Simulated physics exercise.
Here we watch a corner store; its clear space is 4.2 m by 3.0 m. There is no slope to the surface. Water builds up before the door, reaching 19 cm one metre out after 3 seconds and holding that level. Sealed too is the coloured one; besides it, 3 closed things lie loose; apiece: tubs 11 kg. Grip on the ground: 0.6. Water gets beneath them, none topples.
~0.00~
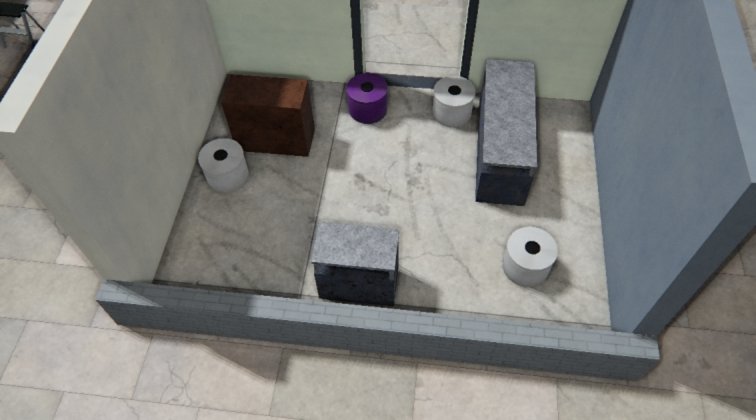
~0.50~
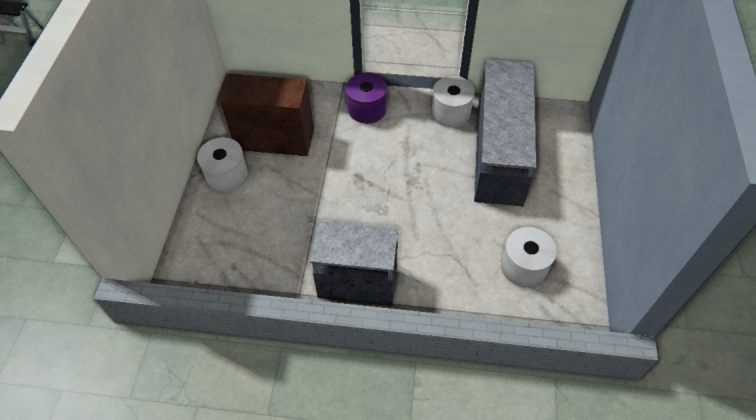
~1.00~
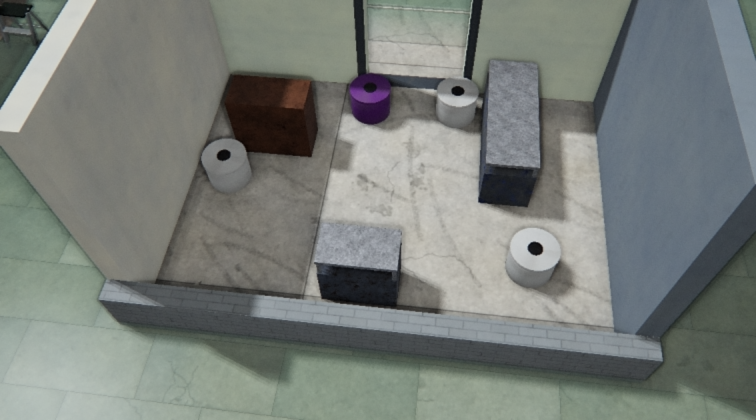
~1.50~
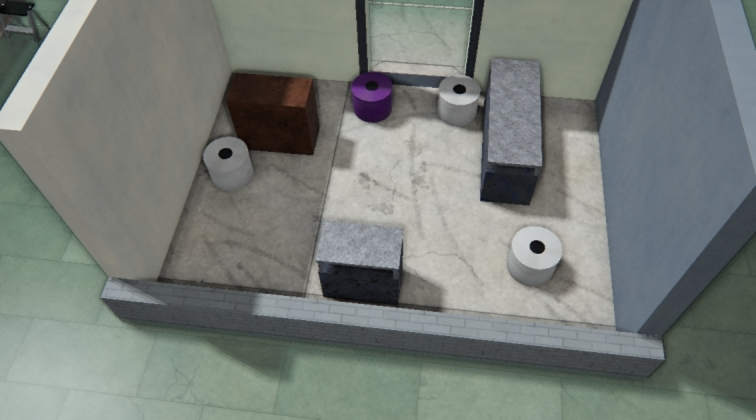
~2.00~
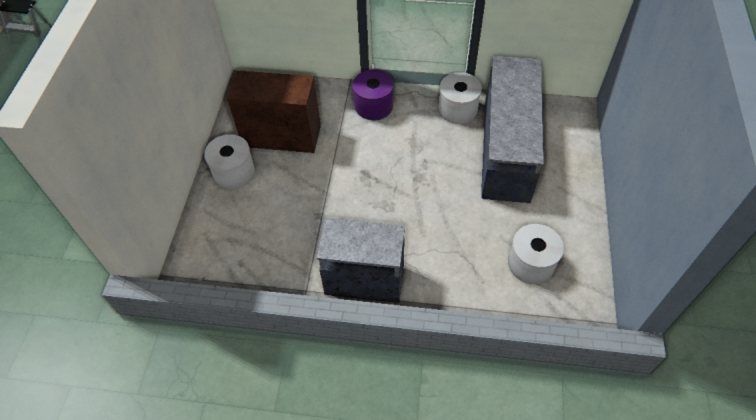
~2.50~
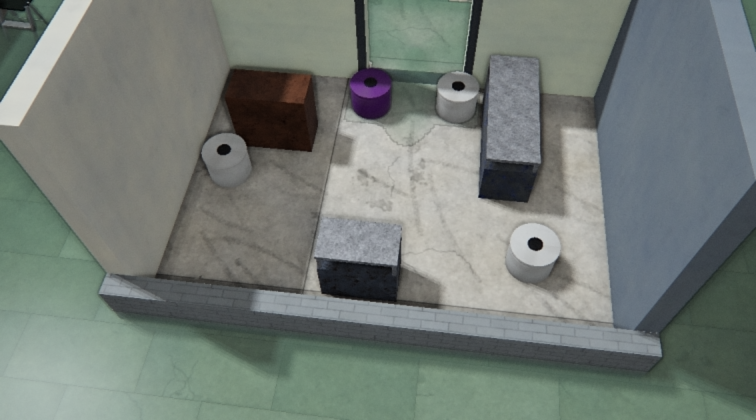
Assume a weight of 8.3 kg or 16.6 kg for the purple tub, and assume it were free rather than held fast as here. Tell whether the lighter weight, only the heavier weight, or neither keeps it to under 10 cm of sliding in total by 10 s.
I foresee failure with both masses.
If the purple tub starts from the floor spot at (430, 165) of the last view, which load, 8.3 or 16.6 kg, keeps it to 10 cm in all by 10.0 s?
It turns out that no load succeeds.
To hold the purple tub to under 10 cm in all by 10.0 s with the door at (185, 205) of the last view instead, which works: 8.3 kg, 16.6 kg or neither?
In that case only the higher weight holds it.
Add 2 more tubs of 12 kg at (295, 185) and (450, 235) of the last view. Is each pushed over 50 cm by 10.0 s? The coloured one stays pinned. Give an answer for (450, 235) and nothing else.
Its shift comes out greater than that.
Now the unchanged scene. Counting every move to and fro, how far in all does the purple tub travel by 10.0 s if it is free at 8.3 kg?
Around 300 cm in total.
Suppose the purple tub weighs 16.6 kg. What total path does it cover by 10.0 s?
30 cm or so in all.
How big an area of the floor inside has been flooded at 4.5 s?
Around 7.5 m2 of it.
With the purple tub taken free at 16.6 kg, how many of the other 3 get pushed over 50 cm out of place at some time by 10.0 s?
The tally stands at 2.
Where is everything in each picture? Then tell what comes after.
The purple tub at (367, 87) rests on the ground; 0.0 m2 under water; 0 of 4 have shifted, in the first frame.
The purple tub at (366, 87) rests on the ground; 0.0 m2 under water; 0 of 4 have shifted, in the second frame.
The purple tub at (370, 88), on the bottom; water covers 0.0 m2; 0 of 4 have shifted, in the third frame.
The purple tub at (372, 86) rests on the ground; 0.0 m2 under water; 0 of 4 have shifted, in the fourth frame.
The purple tub at (373, 84) rests on the ground; 0.1 m2 under water; 0 of 4 have shifted, in the fifth frame.
The purple tub at (371, 83) rests on the ground; 0.5 m2 under water; 0 of 4 have shifted, in the sixth frame.
After 3.5 s the purple tub would be 30 cm from its start with 8.3 kg and 4 cm from its start with 16.6 kg; 6 cm of water round it then.
After 4.5 s the purple tub would be 54 cm from its start with 8.3 kg and 29 cm from its start with 16.6 kg; 5 cm of water round it then.
After 7.0 s the purple tub would be 120 cm from its start with 8.3 kg and 29 cm from its start with 16.6 kg; 5 cm of water round it then.
After 10.0 s the purple tub would be 203 cm from its start with 8.3 kg and 29 cm from its start with 16.6 kg; 7 cm of water round it then.
